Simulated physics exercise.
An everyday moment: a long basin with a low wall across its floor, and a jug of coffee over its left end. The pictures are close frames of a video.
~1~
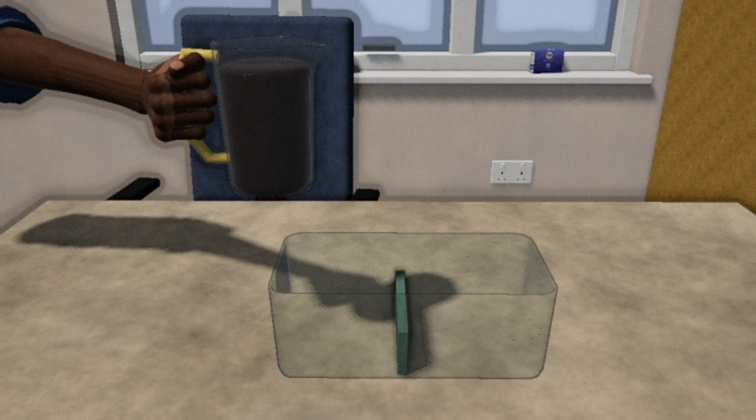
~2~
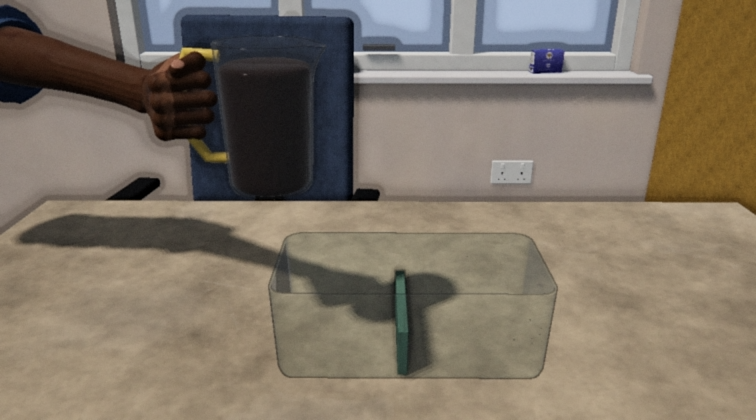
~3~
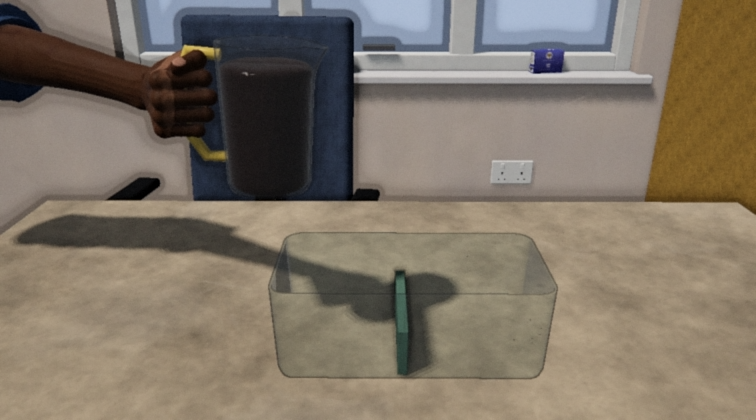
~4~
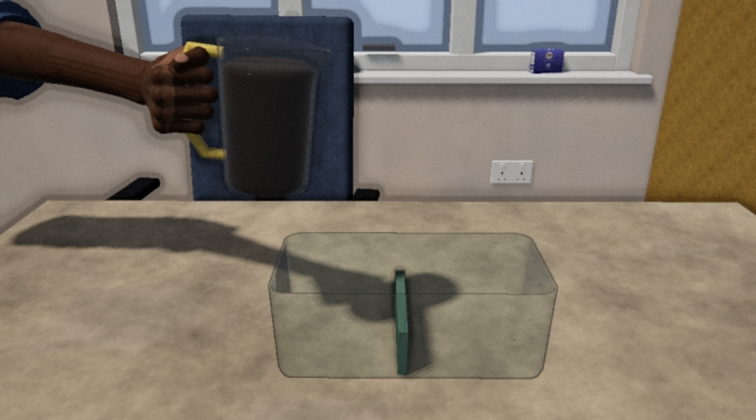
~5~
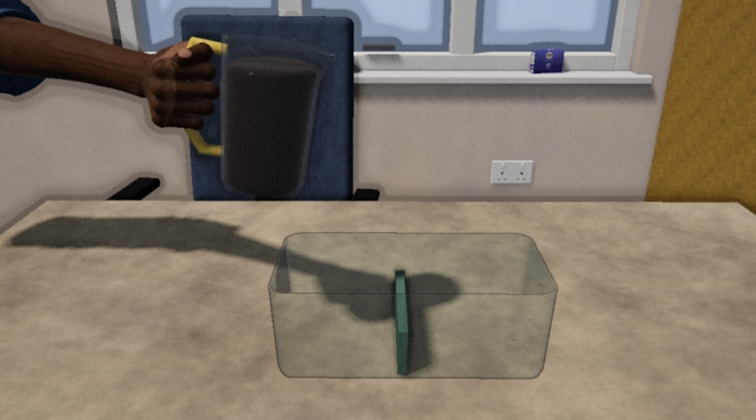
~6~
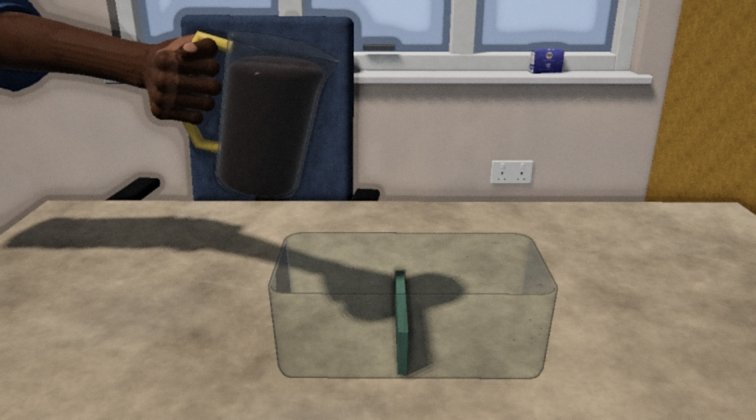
A hand holding a jug of dark liquid by its yellow handle, slowly tilting it slightly rightward above a clear divided basin.
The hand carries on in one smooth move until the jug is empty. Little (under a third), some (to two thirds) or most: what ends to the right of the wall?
The share right of the wall is between a third and two thirds.
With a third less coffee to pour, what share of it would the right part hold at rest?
Roughly 35 in a hundred.
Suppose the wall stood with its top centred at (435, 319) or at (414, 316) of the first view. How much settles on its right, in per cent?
Near 15 % and 40 %.
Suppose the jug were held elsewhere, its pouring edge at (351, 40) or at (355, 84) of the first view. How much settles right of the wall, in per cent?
In turn 85 and 75 in a hundred.
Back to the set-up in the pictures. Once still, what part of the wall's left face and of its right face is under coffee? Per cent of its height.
The left part 30 per cent, the right part 30.
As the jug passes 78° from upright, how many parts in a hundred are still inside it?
It comes to 80 per cent or so.
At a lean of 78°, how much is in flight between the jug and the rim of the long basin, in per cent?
Some 15 per cent.
A moment on, the jug is tipped on its side and 82 per cent is still to pour, 0 is left of the wall and 2 right of it.
Next, the jug is tipped right over and 25 per cent is still to pour, 11 is left of the wall and 40 right of it.
Then the jug is tipped right over and 0 per cent is still to pour, 41 is left of the wall and 54 right of it.
Later the jug is tipped right over and 0 per cent is still to pour, 44 is left of the wall and 54 right of it.
Finally, 44 per cent lies left of the wall, 54 right of it and 2 outside.
